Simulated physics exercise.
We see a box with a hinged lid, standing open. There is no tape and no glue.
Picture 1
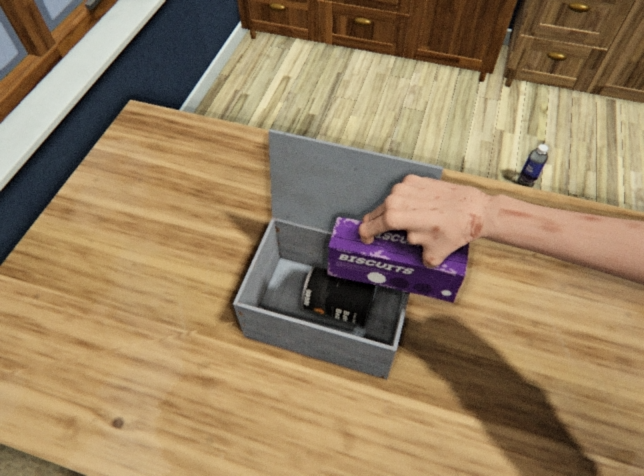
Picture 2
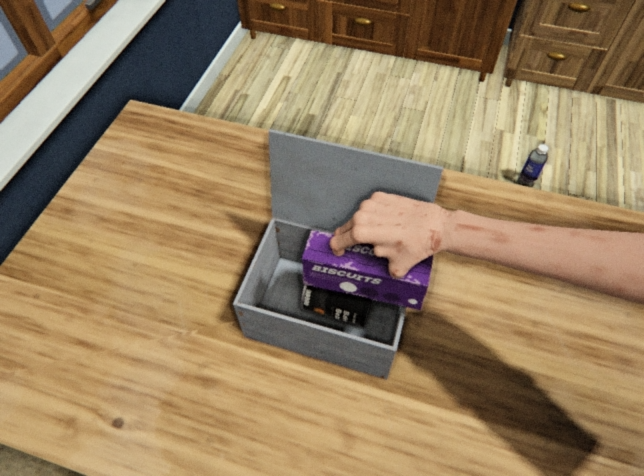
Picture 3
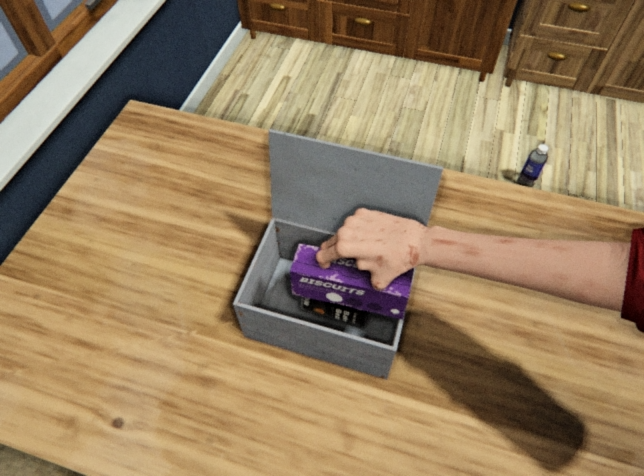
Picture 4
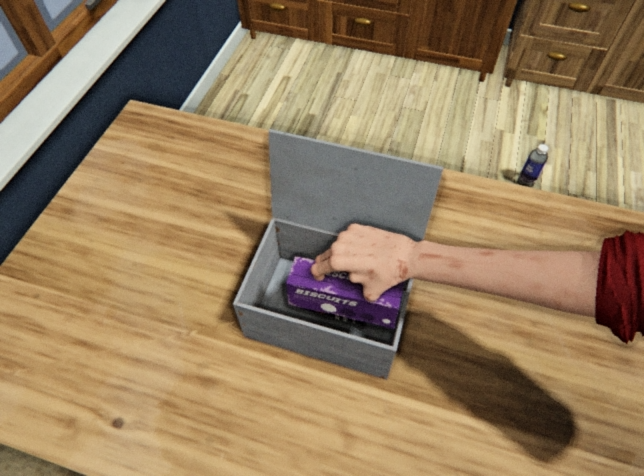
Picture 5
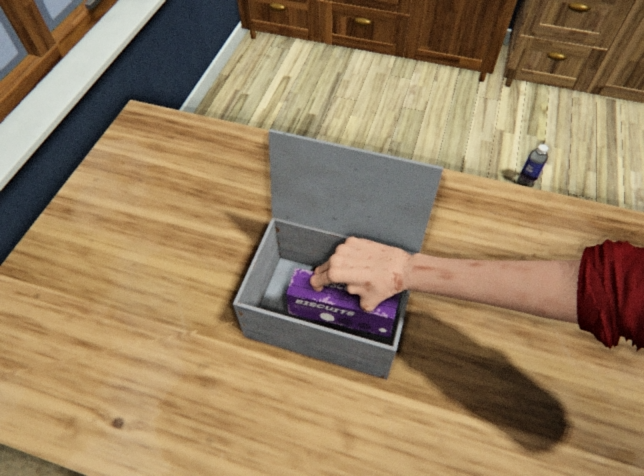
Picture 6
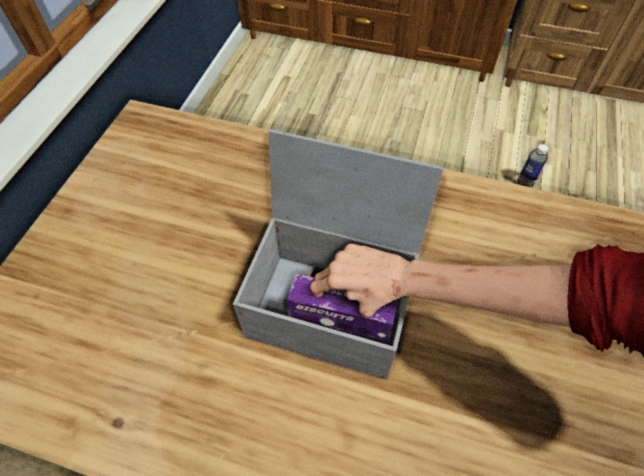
A hand gripping a purple carton of biscuits moves left and down into an open grey box with a hinged lid on a wooden table, seen from above in a room with wooden cabinets. A black tin lies inside the box, and a small bottle stands on the pale floor at upper right. The carton lowers over the tin, hiding it, as a red sleeve enters at right; the camera stays still.
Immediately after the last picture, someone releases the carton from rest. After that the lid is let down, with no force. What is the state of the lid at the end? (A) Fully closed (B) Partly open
Answer: A.
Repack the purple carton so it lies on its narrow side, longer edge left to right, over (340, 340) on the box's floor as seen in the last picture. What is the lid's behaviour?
Packed like that, it goes down completely.
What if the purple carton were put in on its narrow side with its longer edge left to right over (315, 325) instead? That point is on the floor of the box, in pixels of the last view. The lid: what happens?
Then the lid does shut, as it turns out.
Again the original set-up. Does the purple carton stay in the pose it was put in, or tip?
Simply put, the purple carton remains unturned.
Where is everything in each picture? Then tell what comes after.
The first frame shows on its way; purple carton (396, 260); black tin (339, 296).
The second frame shows on its way; purple carton (366, 270); black tin (339, 296).
The third frame shows on its way; purple carton (351, 281).
The fourth frame shows on its way; purple carton (345, 292).
The fifth frame shows on its way; purple carton (342, 302).
The sixth frame shows in place under the hand; purple carton (342, 308).
Then, 0.30 s past the last view, purple carton displaced a little near (338, 335).
Then, 1.40 s past the last view, lid 72° above the rim; purple carton displaced a little near (338, 334); black tin displaced a little.
Then, 1.80 s past the last view, lid 43° above the rim; purple carton displaced a little near (338, 334); black tin displaced a little.
Then, 2.10 s past the last view, lid 16° above the rim; purple carton displaced a little near (338, 334); black tin displaced a little.
Finally, lid shut; moved from the start, purple carton; black tin still in place. Final places as the last picture's camera would see them, purple carton near (338, 334).
